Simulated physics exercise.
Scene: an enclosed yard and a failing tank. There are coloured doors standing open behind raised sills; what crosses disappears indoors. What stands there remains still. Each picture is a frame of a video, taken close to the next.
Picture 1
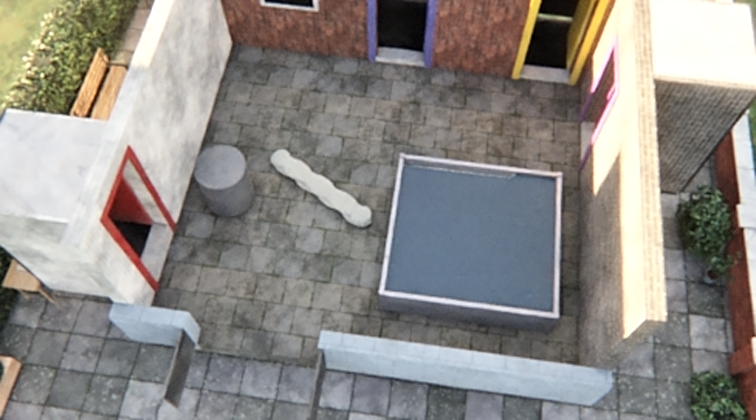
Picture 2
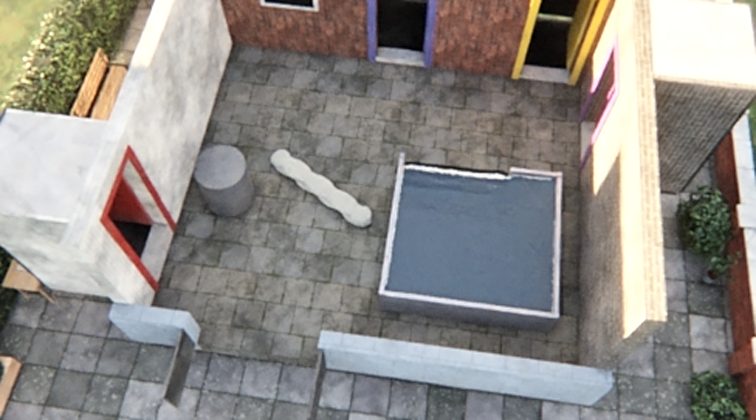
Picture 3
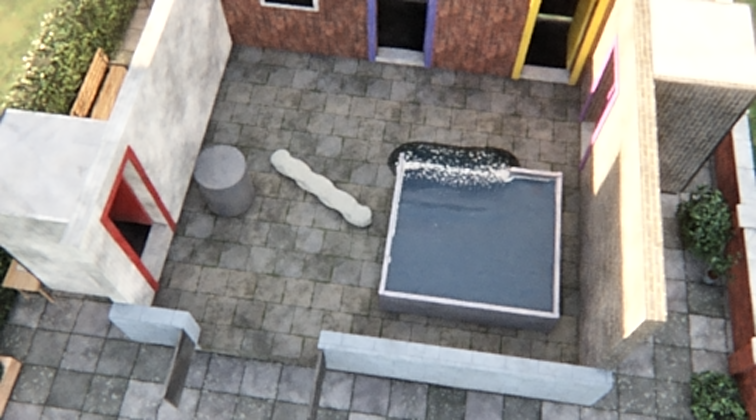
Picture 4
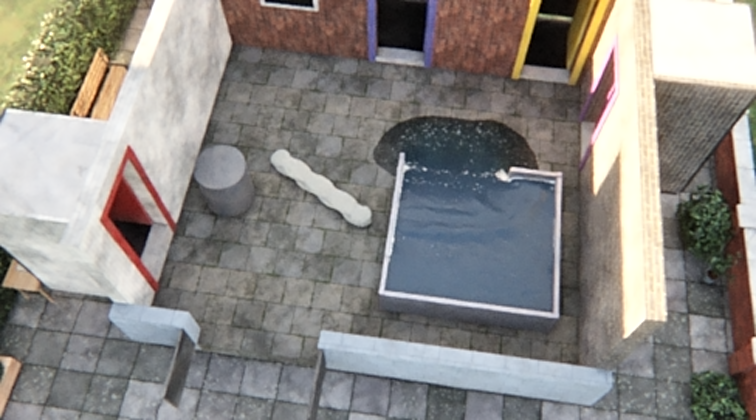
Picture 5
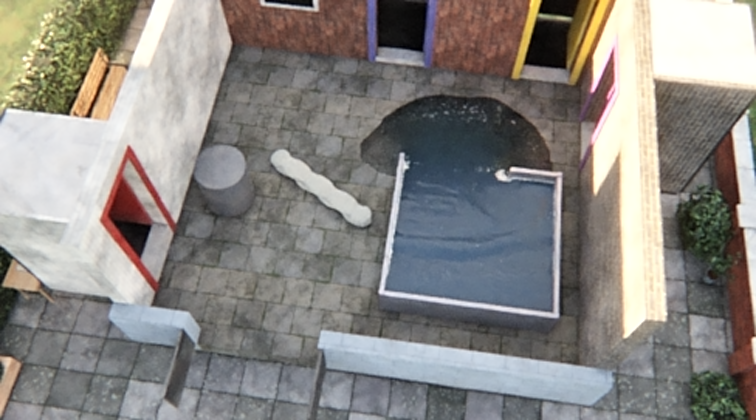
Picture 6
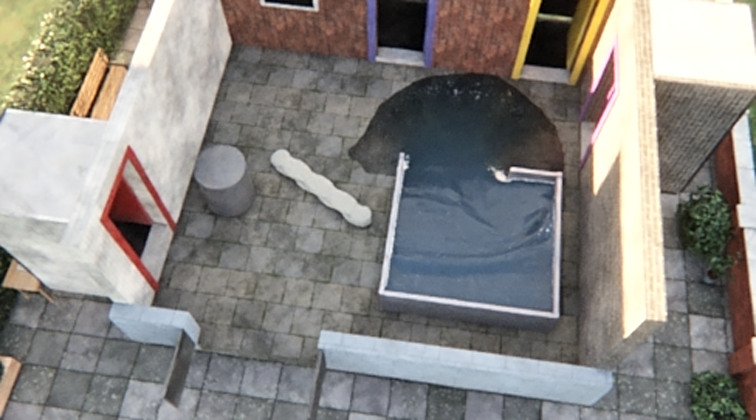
A square tank in a walled yard breaking open on its far side, water pouring out and spreading across the paving.
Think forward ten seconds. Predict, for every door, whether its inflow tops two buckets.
Blue door: Tops two buckets; purple door: Tops two buckets; red door: Does not top two buckets; yellow door: Tops two buckets.
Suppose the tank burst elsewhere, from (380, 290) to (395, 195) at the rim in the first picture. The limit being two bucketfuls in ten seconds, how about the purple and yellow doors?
My reading: Purple door lets less in; yellow door is under.
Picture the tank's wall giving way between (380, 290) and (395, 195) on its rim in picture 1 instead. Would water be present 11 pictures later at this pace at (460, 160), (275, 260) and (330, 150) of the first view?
As listed: Clear, flooded, covered.
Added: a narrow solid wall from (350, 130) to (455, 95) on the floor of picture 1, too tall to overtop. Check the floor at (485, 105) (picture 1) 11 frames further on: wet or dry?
Looks like that place is swamped.
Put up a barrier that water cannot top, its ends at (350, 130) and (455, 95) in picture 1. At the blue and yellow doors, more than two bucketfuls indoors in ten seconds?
Result - blue door: Misses the threshold; yellow door: Clears the threshold.
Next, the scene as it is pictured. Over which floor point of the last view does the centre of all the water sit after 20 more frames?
It's close to (442, 162).
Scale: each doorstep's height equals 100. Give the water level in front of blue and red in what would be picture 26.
Approx. 170 % followed by 0 %.
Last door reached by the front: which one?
Looks like the door marked red.
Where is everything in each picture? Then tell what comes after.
The first picture shows the tank at (474, 233) is whole and still.
In the second picture, the front is at a hidden place, out from the gap on the tank's far side.
In the third picture, water pours out on the tank's far side and has run to (510, 159).
In the fourth picture, the front is at (521, 143), out from the gap on the tank's far side.
In the fifth picture, the front is at (493, 103), out from the gap on the tank's far side.
In the sixth picture, water pours out on the tank's far side and has run to (492, 79).
A moment on, water covers 30 % of the floor; the blue door under two buckets in, the purple door wet at the sill, nothing in, the red door not reached, the yellow door under two buckets in.
Next, water covers 35 % of the floor; the blue door over two buckets in, the purple door wet at the sill, nothing in, the red door not reached, the yellow door over two buckets in.
Then, water covers 50 % of the floor; the blue door far over two buckets in, the purple door under two buckets in, the red door not reached, the yellow door far over two buckets in.
Later, water covers 80 % of the floor; the blue door far over two buckets in, the purple door over two buckets in, the red door wet at the sill, nothing in, the yellow door far over two buckets in.
In the end, water covers 95 % of the floor; the blue door far over two buckets in, the purple door far over two buckets in, the red door wet at the sill, nothing in, the yellow door far over two buckets in.
